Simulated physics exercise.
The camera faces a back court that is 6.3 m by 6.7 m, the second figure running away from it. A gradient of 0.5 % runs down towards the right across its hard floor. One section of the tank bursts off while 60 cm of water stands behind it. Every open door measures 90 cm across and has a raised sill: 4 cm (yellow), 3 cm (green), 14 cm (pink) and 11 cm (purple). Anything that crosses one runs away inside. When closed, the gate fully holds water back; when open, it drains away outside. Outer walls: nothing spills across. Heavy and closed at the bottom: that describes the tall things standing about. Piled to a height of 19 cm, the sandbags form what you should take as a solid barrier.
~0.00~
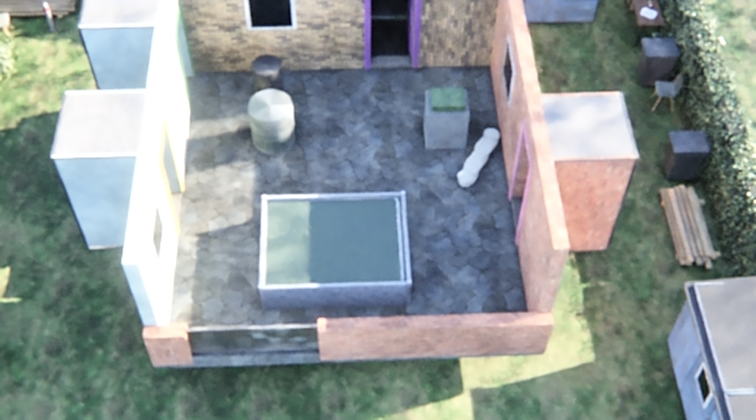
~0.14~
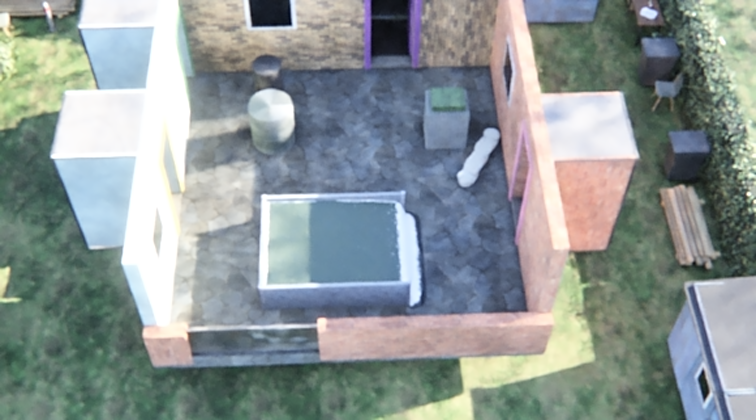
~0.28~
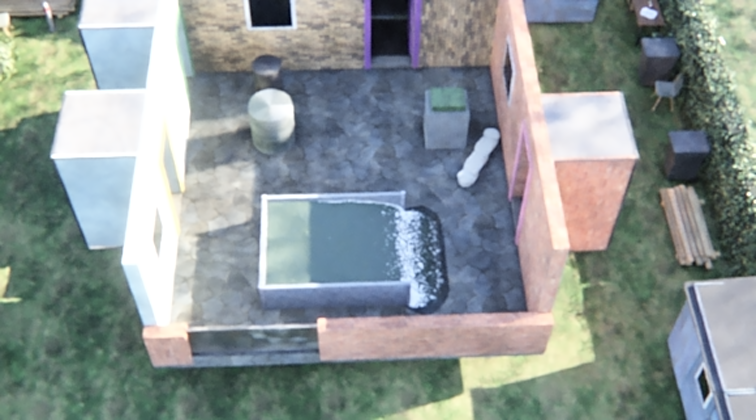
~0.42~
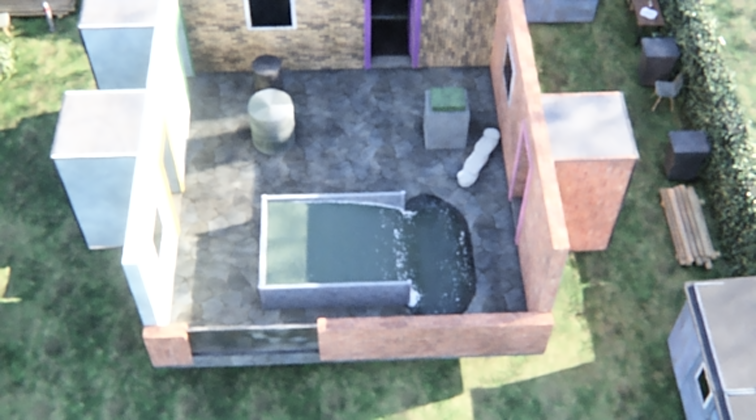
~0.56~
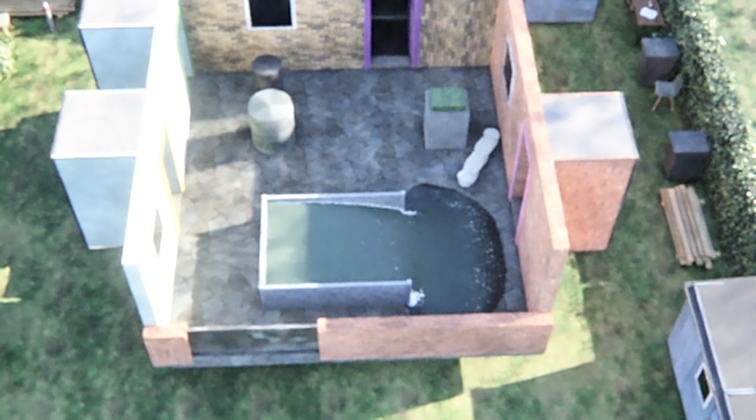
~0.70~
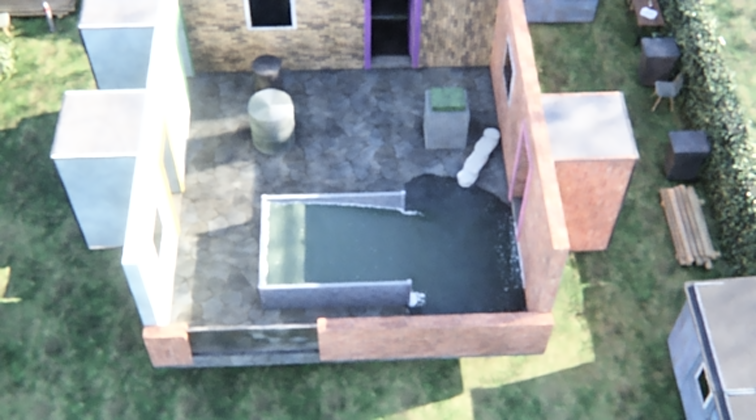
Water sits still in a rectangular tank in a walled courtyard, then bursts out through its right side in a white, foamy edge. It fans across the grey paving as a widening dark pool, spreading past the white sandbags' lower end and up to the right-hand wall.
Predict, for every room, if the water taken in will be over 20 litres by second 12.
Outcome: Yellow door: Under the set amount. Green door: Past the set amount. Pink door: Past the set amount. Purple door: Under the set amount.
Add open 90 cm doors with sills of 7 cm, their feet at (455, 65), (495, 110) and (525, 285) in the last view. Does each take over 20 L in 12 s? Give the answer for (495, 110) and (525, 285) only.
Check, in order - pass / fail.
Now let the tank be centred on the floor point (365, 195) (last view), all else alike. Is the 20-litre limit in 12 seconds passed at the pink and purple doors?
Pink: Too much; purple: Within limit.
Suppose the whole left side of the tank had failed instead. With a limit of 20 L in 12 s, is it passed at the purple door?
Note: Purple door, short of the limit.
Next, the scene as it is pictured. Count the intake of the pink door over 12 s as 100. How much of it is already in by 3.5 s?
Estimate: Around 80 per cent.
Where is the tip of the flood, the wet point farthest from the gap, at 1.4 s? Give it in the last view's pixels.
Point: Roughly (502, 154).
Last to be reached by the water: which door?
The green door.
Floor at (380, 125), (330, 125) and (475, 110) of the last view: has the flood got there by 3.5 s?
Listed in sequence, the spots are bone dry, bone dry and drenched.
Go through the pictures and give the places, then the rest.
The first frame shows still water, 60 cm deep, in the tank at (335, 241).
In the second frame, the front is at (418, 302), 1.0 m from the gap at (404, 252); 0.3 m2 of floor is under water; 60 cm left at the back of the tank.
In the third frame, water pours out at (404, 253) and has run 1.2 m, to (431, 308); typically 10 cm deep outside, 60 cm at the tank's back.
In the fourth frame, water pours out at (404, 253) and has run 1.5 m, to (441, 203); typically 9 cm deep outside, 60 cm at the tank's back.
In the fifth frame, water pours out at (404, 254) and has run 1.8 m, to (494, 300); typically 7 cm deep outside, 60 cm at the tank's back.
In the sixth frame, the front is at (524, 296), 2.3 m from the gap at (404, 254); 6.0 m2 of floor is under water; 57 cm left at the back of the tank.
After 1.4 s water covers 20 % of the floor and is deepest (41 cm) near (528, 325); yellow door not reached, green door not reached, pink door 32 cm at the sill, 43 L in, purple door not reached.
After 2.2 s water covers 25 % of the floor and is deepest (44 cm) near (522, 282); yellow door not reached, green door not reached, pink door 34 cm at the sill, 128 L in, purple door not reached.
After 3.5 s water covers 35 % of the floor and is deepest (38 cm) near (500, 140); yellow door not reached, green door not reached, pink door 25 cm at the sill, 239 L in, purple door not reached.
After 7.0 s water covers 85 % of the floor and is deepest (16 cm) near (167, 345); yellow door 3 cm at the sill, 0 L in, green door not reached, pink door 12 cm at the sill, 302 L in, purple door 3 cm at the sill, 0 L in.
After 12.0 s water covers 95 % of the floor and is deepest (10 cm) near (493, 154); yellow door 3 cm at the sill, 0 L in, green door 8 cm at the sill, 72 L in, pink door 7 cm at the sill, 303 L in, purple door 4 cm at the sill, 0 L in.
